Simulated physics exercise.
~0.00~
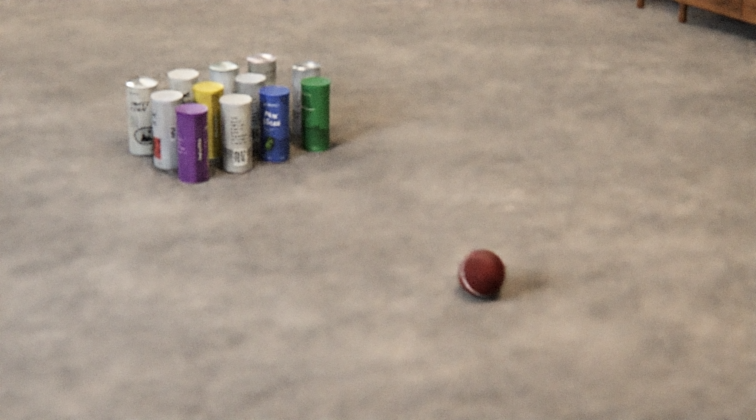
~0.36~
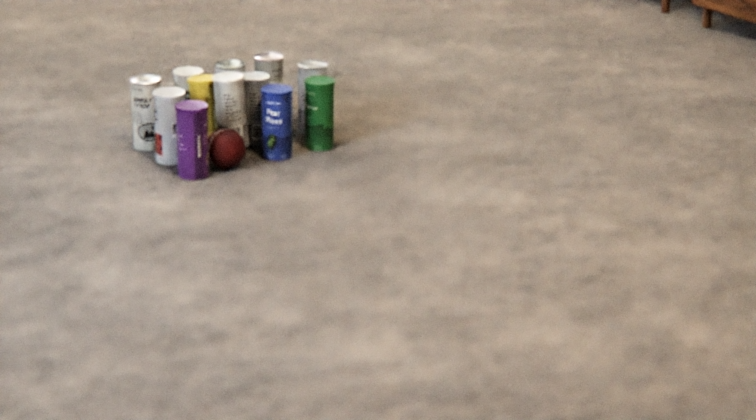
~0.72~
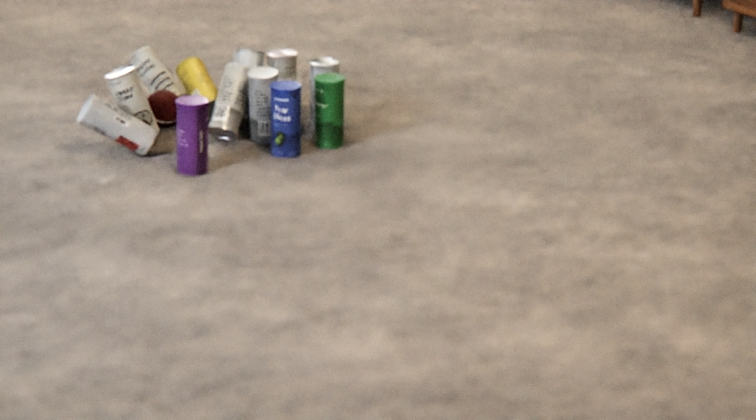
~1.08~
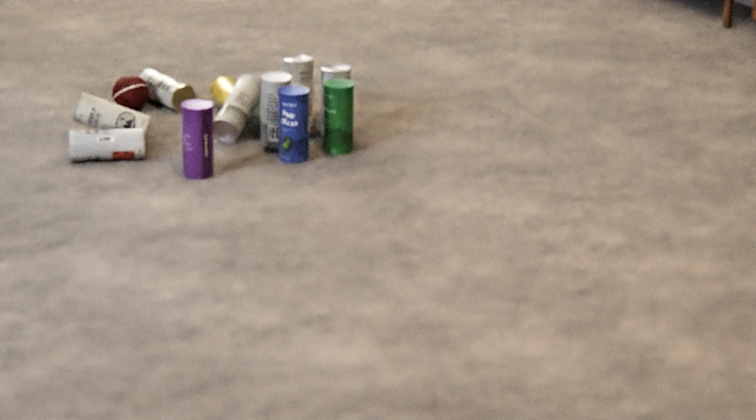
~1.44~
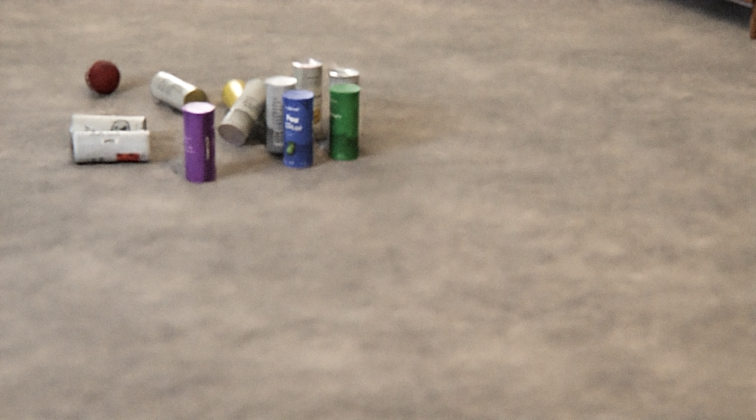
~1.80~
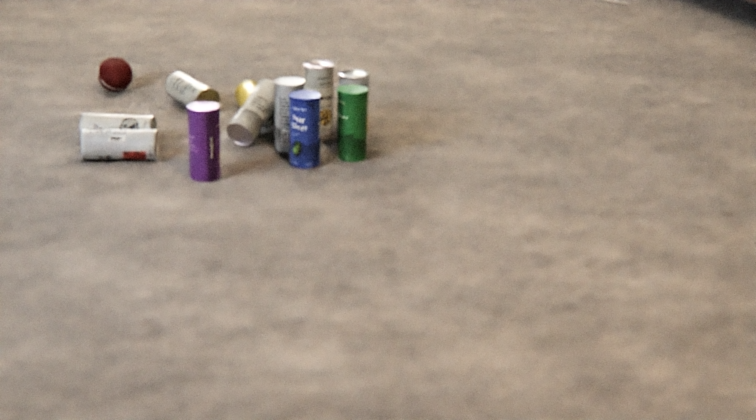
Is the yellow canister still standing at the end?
No, the yellow canister is knocked over as the ball pushes through the group, and it ends up lying on the floor behind the others.
A dark red ball rolls across a mottled grey-brown floor toward a tight cluster of tall canisters, seen from slightly above as the view drifts a little sideways. Purple, blue and green ones stand toward the front, with a yellow one and several pale ones among them. The ball slips in beside the purple canister and pushes through to the left, tipping the yellow canister and several pale ones. It comes out behind them at the far left. At the end the yellow and several pale canisters are down, while the purple, blue and green ones still stand.
